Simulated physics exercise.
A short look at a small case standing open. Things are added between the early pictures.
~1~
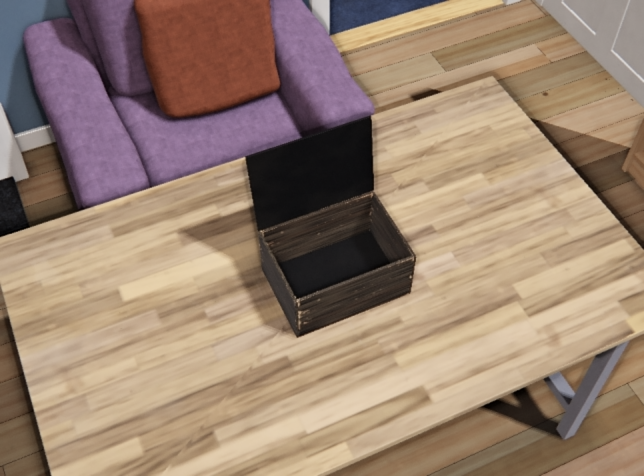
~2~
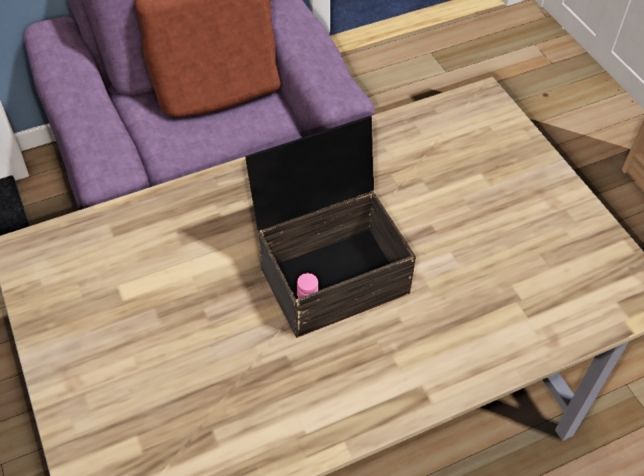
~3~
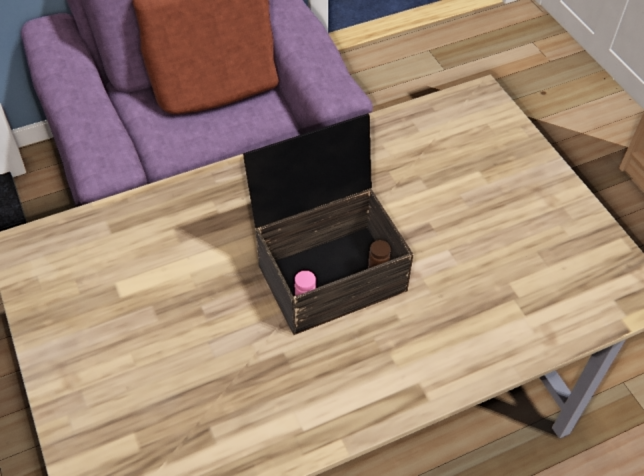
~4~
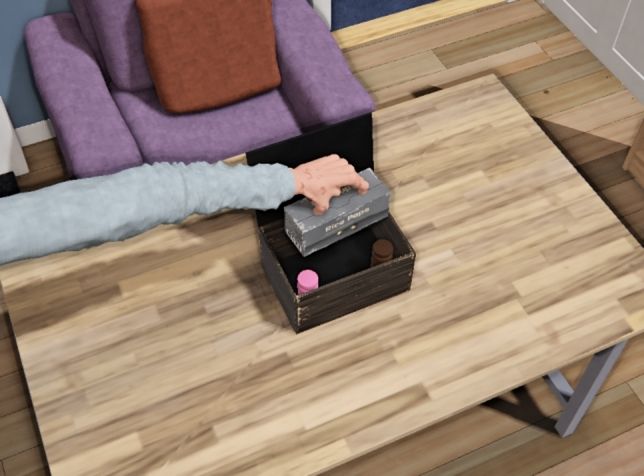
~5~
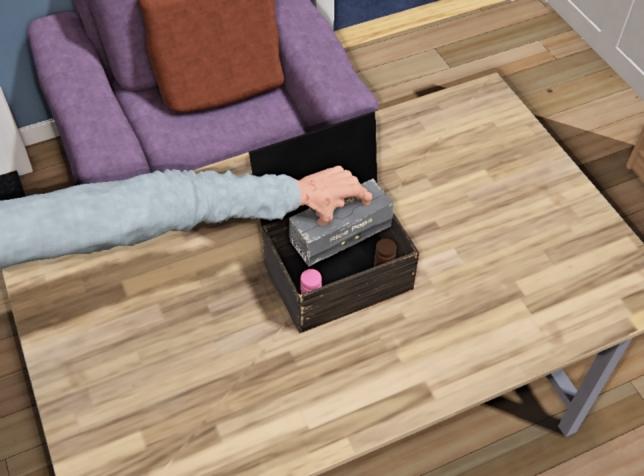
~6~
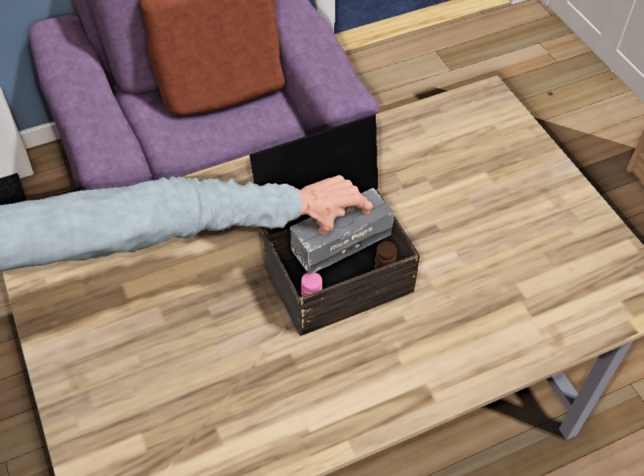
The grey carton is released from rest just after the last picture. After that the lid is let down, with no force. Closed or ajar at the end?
Here the lid closes.
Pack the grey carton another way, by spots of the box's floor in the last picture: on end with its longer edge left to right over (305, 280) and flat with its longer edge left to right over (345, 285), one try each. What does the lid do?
First try: It will not close; second try: It sits on the rim.
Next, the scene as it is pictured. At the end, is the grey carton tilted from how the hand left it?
It tips.
Then, 0.40 s after the last picture, grey carton on its side near (335, 253).
Then, 1.50 s after the last picture, lid 65° above the rim; grey carton on its side near (335, 253).
Then, 2.00 s after the last picture, lid 16° above the rim; grey carton on its side near (335, 253).
At rest, lid shut; tipped over in the box, grey carton; the other 2 in place. Seen from the same camera at the end, grey carton near (335, 253).
